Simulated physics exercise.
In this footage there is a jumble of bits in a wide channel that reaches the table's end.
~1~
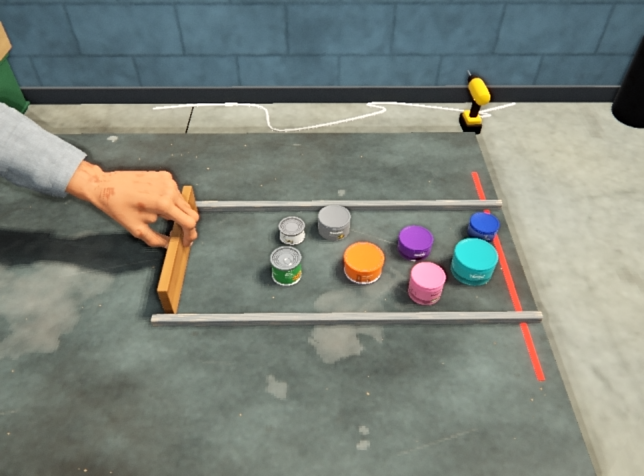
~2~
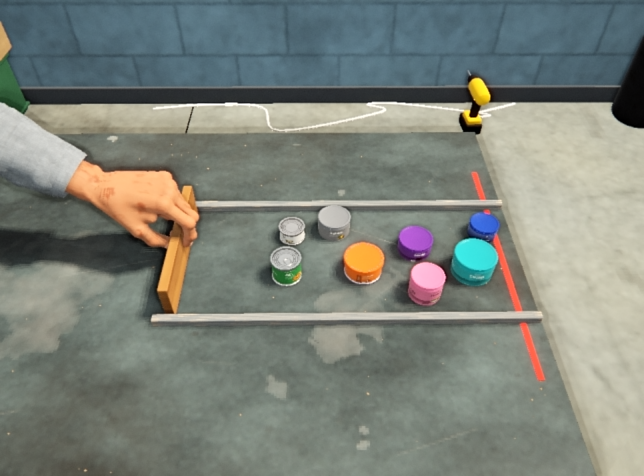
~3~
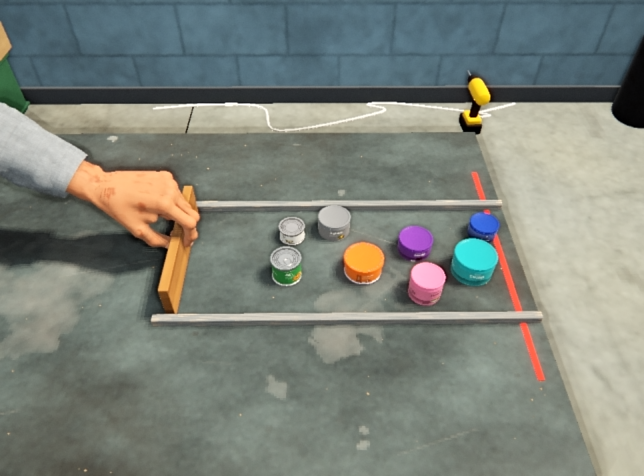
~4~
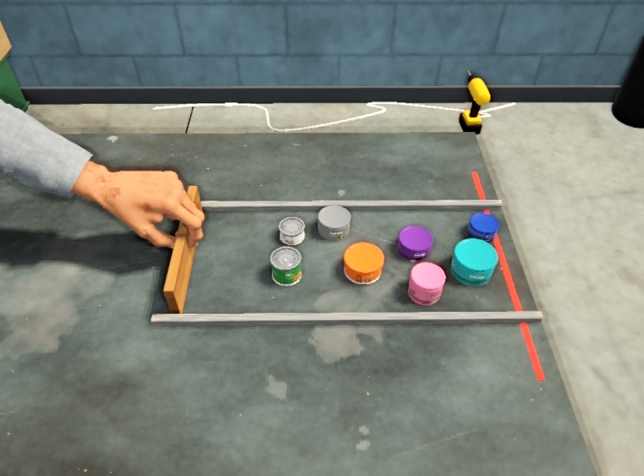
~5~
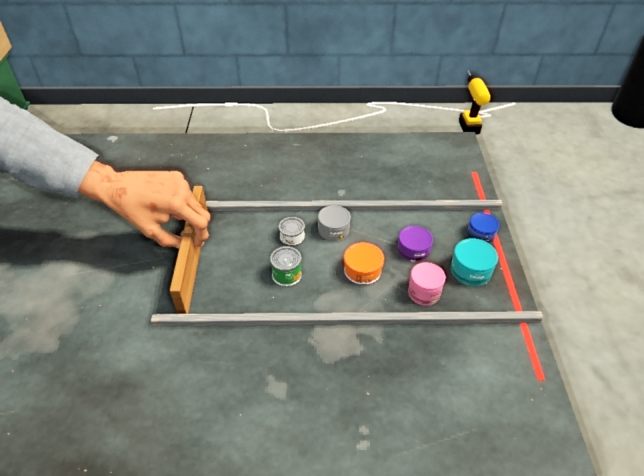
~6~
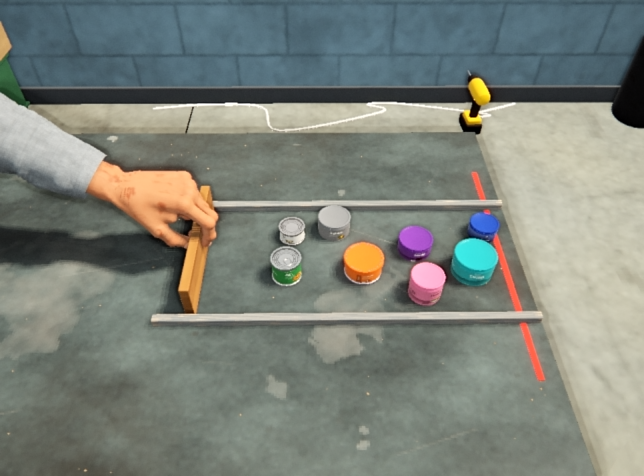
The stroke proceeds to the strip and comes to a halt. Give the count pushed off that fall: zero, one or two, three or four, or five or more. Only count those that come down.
Count: Three or four.
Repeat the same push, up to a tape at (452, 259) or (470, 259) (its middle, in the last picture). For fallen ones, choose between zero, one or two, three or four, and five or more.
Taking the two tapes in that order, I'd say just one or two and 1 or 2.
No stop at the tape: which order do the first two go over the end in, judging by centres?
Going first: The turquoise tub, and next the blue tub.
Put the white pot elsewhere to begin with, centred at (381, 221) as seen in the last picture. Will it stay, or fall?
It goes over.
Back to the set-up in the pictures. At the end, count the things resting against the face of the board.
Looks like 4 of them, all told.
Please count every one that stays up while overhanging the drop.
The number is 4.
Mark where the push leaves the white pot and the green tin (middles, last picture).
Near (510, 236) and (525, 268).
Soon after, none off yet; blue tub at rest near (483, 228); turquoise tub at rest near (474, 262); pink tub at rest near (426, 284).
At rest, the number that fall off is three or four; fallen, orange pot, purple tub, turquoise tub and blue tub.
